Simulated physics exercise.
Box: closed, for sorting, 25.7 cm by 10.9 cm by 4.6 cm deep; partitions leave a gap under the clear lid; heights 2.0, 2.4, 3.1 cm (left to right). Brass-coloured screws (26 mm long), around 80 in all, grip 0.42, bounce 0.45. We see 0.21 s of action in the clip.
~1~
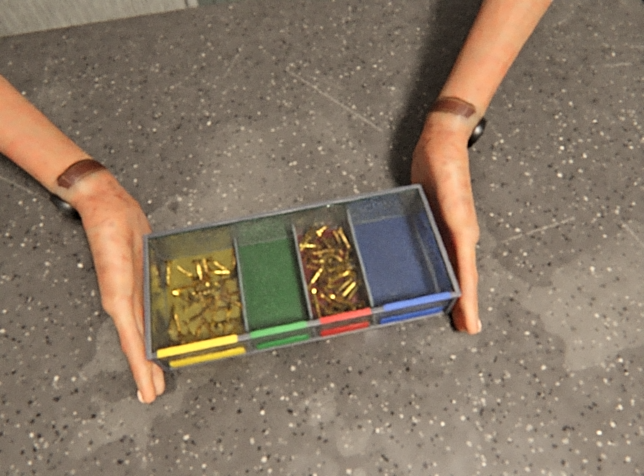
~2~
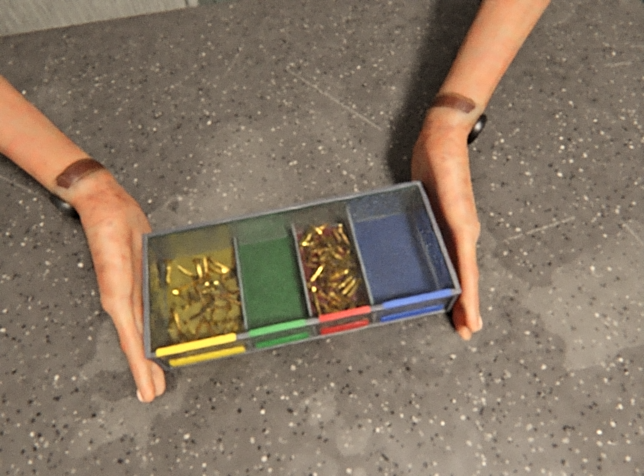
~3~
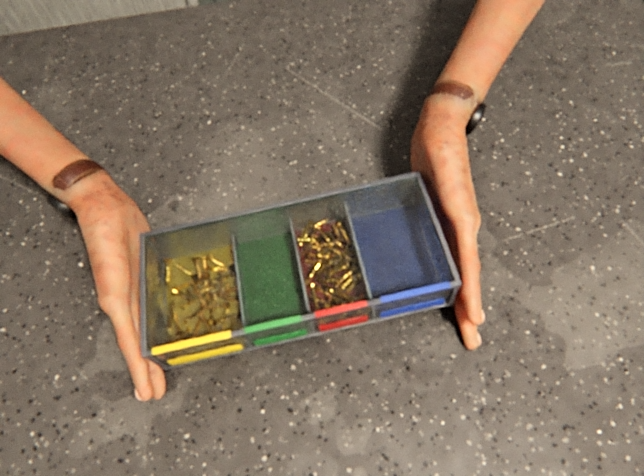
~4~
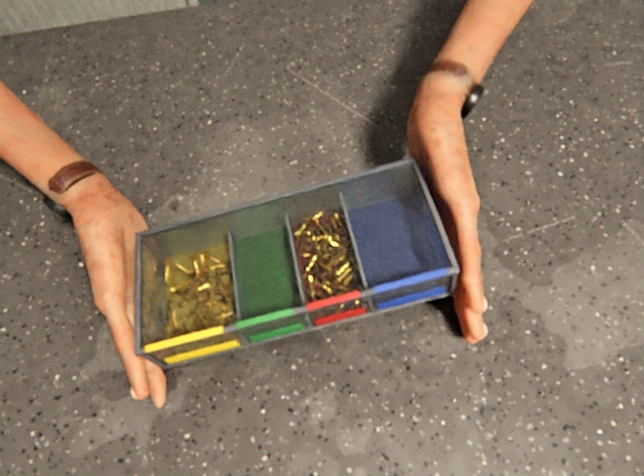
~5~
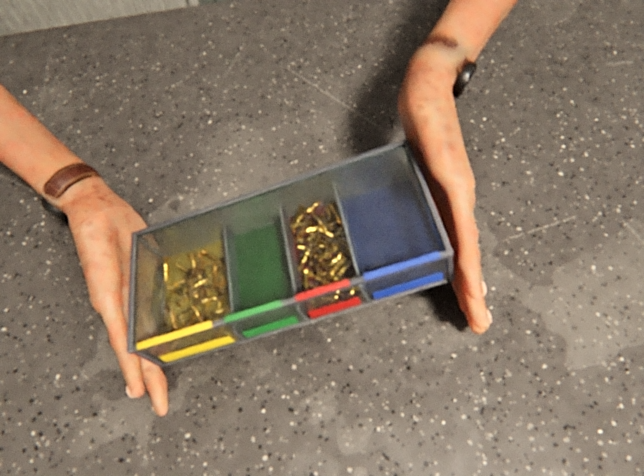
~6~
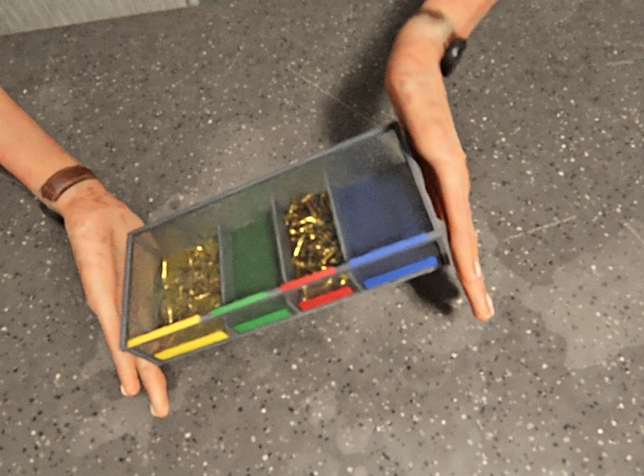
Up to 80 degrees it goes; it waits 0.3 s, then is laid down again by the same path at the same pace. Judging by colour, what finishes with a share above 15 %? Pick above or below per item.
Red = above; blue = below; green = below; yellow = above.
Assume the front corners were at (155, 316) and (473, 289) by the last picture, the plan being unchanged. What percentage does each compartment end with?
Final shares, in per cent - red: 55, blue: 30, green: 0, yellow: 10.
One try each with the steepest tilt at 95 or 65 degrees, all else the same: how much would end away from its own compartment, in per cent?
About 50 and 10 per cent.
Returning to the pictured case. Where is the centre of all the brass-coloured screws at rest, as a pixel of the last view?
Est. centre at rest: (209, 273) px.
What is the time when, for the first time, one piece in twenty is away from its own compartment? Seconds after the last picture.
Note: T close to 0.50 s.
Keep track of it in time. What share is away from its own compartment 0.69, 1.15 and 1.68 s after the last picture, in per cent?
In order, some 15, 20 and 20.
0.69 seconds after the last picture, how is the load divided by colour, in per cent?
Per cent by colour: Red 45; blue 0; green 5; yellow 50.
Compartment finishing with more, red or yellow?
It's the yellow one that holds more.
Then, 0.69 s after the last picture, tilt 80 degrees; red 45 %, green 5 %, yellow 50 %.
Then, 1.15 s after the last picture, tilt 43 degrees; red 40 %, green 5 %, yellow 55 %.
Then, 1.68 s after the last picture, tilt 0 degrees; red 40 %, green 5 %, yellow 55 %.
In the end, red 40 %, blue 0 %, green 5 %, yellow 55 %.
